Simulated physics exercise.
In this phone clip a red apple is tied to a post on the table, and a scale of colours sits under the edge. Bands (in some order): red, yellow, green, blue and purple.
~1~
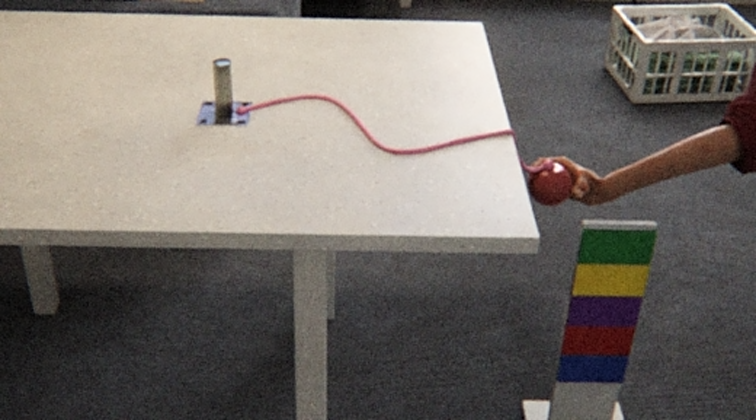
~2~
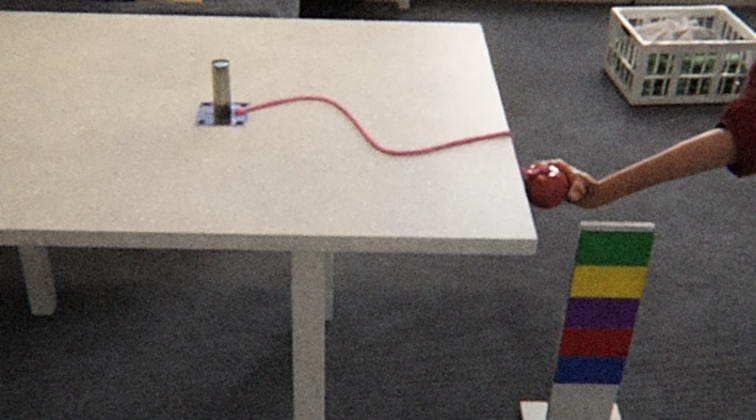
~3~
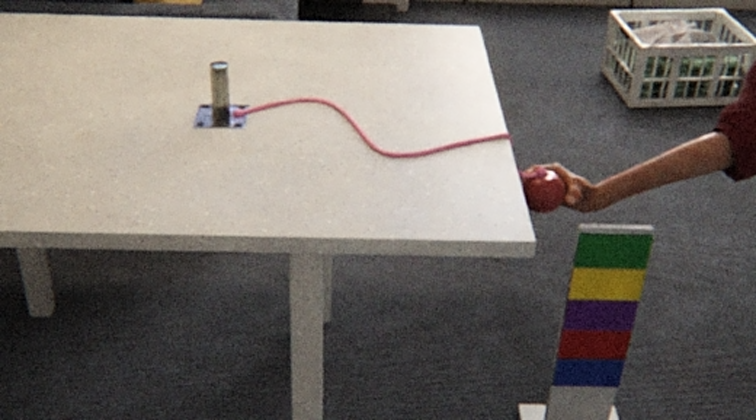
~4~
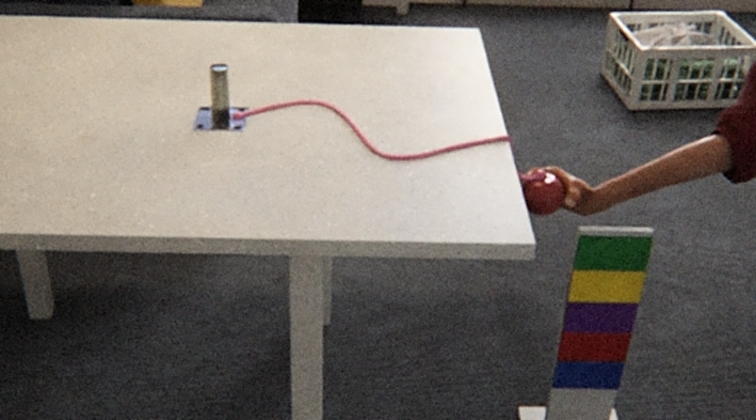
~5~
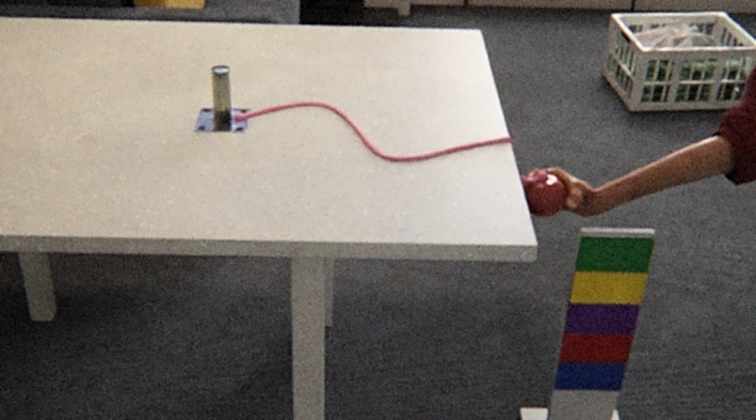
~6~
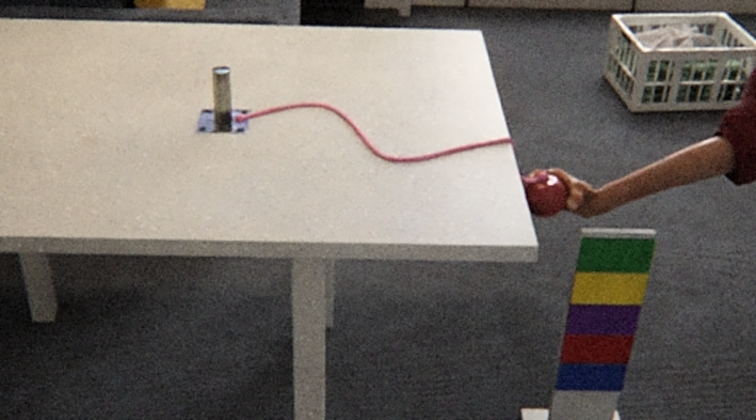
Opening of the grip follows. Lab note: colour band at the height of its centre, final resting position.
Centre at rest: Yellow band.
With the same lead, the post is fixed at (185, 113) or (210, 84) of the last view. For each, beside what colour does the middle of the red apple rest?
First try: Green; second try: Green.
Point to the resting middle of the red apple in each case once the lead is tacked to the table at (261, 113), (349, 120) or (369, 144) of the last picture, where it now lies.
They end up at (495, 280), (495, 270) and (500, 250).
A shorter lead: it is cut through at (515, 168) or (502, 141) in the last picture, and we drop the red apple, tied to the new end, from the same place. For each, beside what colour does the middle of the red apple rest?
Cut one gives green; cut two gives none, it hangs higher.
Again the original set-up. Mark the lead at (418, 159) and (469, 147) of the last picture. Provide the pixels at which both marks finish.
The first settles around (490, 136), the second around (507, 172).
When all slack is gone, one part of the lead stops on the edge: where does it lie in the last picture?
At (438, 155), roughly.
Soon after, apple near (495, 282); level with yellow.
After that, apple near (498, 286); level with yellow.
In the end, apple near (494, 286); level with yellow. Its middle rests at the yellow band.
